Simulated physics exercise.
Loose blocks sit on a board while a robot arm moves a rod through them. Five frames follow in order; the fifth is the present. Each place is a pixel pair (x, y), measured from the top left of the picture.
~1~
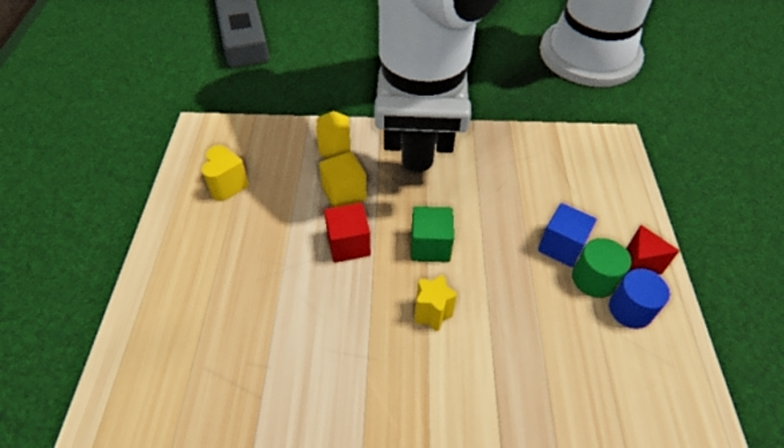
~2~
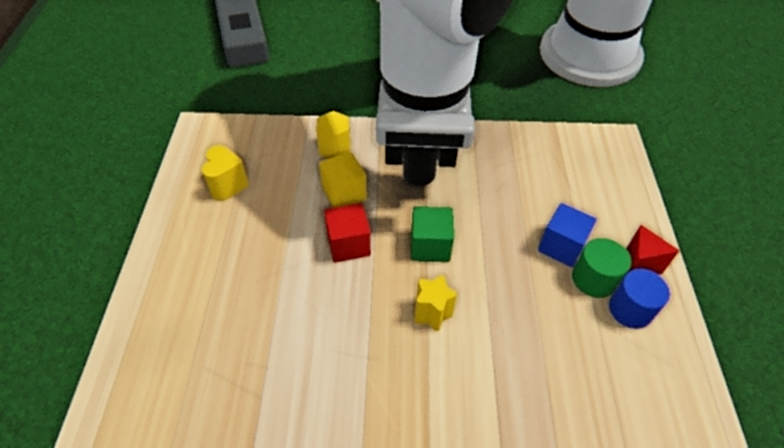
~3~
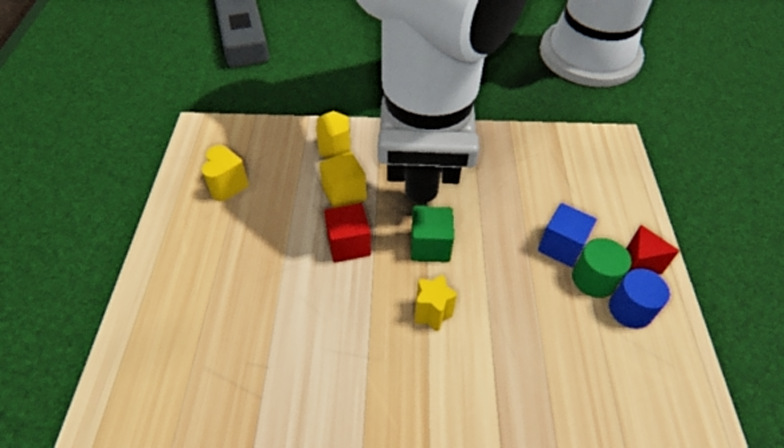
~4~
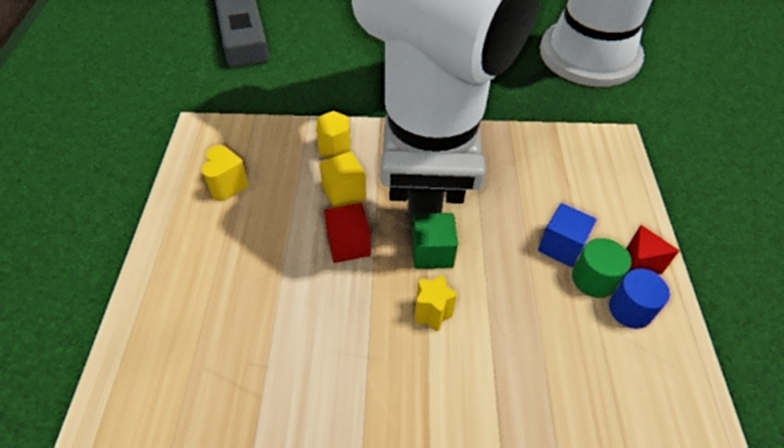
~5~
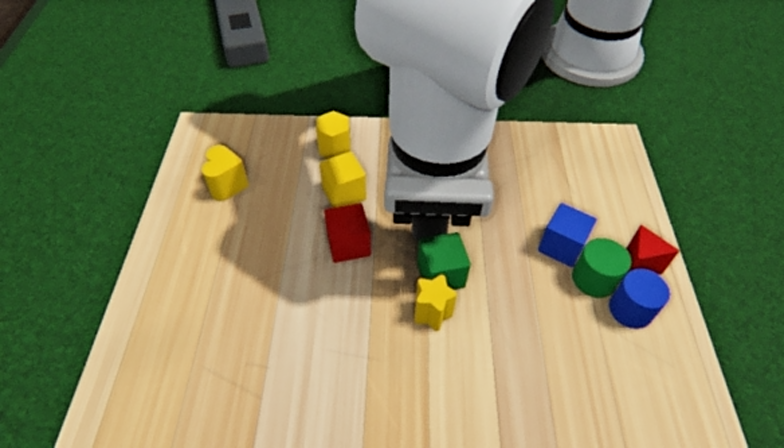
A robot arm moves forward over the board and pushes the green block toward the yellow star.
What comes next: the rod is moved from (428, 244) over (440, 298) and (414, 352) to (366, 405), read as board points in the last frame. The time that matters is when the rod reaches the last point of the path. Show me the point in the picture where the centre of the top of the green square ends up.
Located at (477, 325).
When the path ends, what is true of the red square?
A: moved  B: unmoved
B (unmoved)
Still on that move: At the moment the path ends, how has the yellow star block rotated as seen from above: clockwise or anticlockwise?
It twists anticlockwise.
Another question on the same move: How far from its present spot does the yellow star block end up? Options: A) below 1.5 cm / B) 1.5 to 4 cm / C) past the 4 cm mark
C - past the 4 cm mark.
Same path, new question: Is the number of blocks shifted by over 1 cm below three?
My answer is yes.
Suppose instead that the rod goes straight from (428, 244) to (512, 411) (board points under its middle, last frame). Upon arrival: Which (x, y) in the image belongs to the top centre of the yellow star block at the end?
I expect it at (441, 336).
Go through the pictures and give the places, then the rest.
The first picture shows rod tip (417, 161); block tops, red square (347, 220); yellow star block (435, 291); green square (433, 222).
The second picture shows rod (419, 174); blocks unchanged.
The third picture shows rod (422, 190); blocks unchanged.
The fourth picture shows rod (425, 209); green square (436, 229).
The fifth picture shows rod (429, 231); red square (347, 220); yellow star block (435, 291); green square (445, 251).
The first path, step by step. One third of the way, rod (442, 286); yellow star block (441, 335), turned 65° clockwise; green square (469, 308), turned 25° anticlockwise.
Two thirds of the way, rod (415, 341); yellow star block (429, 373), turned 25° clockwise; green square (477, 325), turned 45° anticlockwise.
At the end, rod (365, 395); red square in place; yellow star block (417, 389), turned 50° anticlockwise; green square (477, 325), turned 45° anticlockwise.
